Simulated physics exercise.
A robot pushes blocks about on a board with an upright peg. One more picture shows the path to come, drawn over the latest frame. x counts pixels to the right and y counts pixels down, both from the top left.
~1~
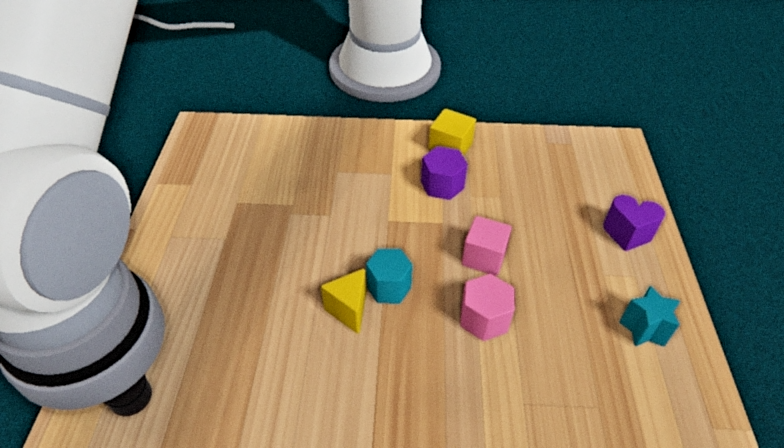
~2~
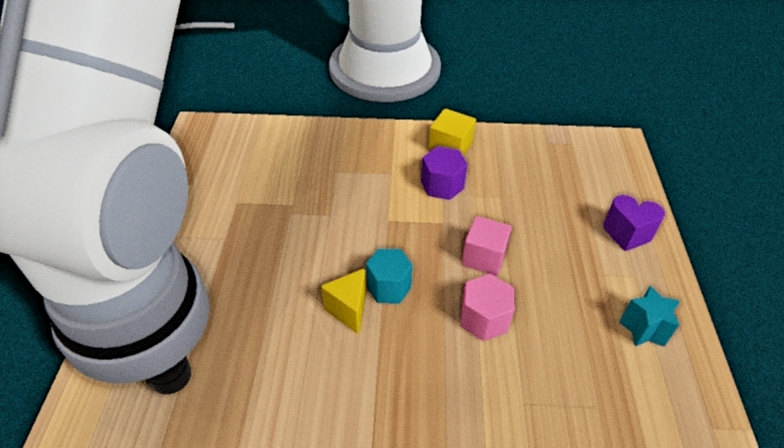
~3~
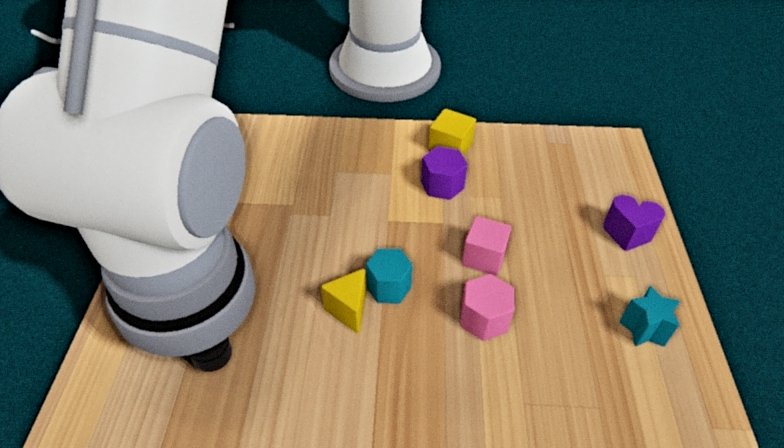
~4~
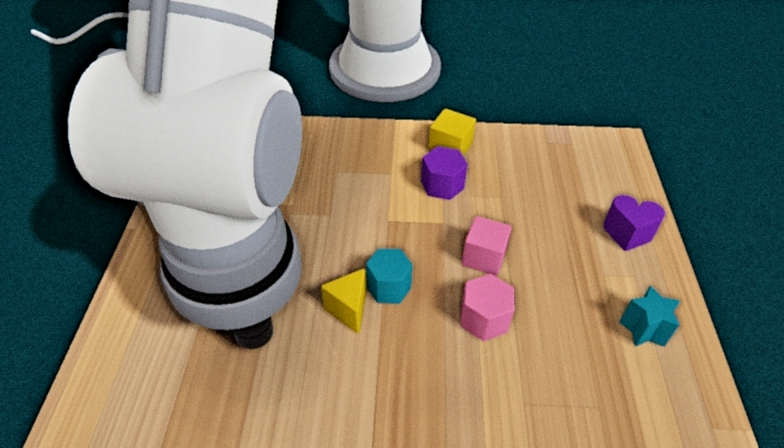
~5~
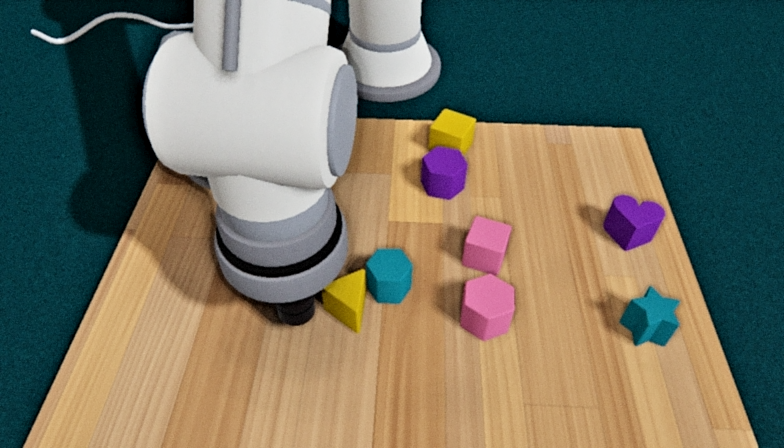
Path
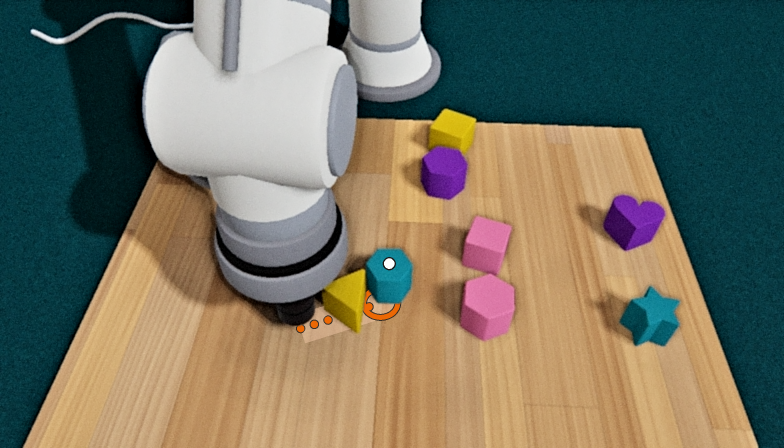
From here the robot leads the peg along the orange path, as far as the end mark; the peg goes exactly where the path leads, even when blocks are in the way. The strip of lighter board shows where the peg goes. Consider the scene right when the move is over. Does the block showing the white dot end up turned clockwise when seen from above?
The answer is yes.
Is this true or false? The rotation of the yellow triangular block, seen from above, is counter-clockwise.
This is true.
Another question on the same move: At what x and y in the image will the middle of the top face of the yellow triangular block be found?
Near (389, 254).
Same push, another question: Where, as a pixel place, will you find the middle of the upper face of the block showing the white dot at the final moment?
Near (419, 242).
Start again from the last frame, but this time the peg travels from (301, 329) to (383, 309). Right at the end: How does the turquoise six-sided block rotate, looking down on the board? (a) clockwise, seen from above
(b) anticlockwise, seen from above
Choice a: Clockwise, seen from above.
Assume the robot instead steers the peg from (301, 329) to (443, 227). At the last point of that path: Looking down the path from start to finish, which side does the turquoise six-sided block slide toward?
Gets pushed right.
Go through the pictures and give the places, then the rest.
The first picture shows peg's lower end (132, 398); yellow triangular block (348, 288); turquoise six-sided block (389, 264); pink six-sided block (490, 295).
The second picture shows peg (172, 377); blocks still.
The third picture shows peg (213, 356); blocks still.
The fourth picture shows peg (255, 334); blocks still.
The fifth picture shows peg (297, 312); yellow triangular block (348, 288); turquoise six-sided block (389, 264); pink six-sided block (490, 295).
Drawn move, in a line from (301, 329) to (381, 303); the dot is on the turquoise six-sided block.
The first path, step by step. Halfway along, peg (341, 299); yellow triangular block (371, 274), turned 15° anticlockwise; turquoise six-sided block (403, 254), turned 25° clockwise.
At the end, peg (380, 286); yellow triangular block (389, 254), turned 40° anticlockwise; turquoise six-sided block (419, 242), turned 60° clockwise; pink six-sided block still.
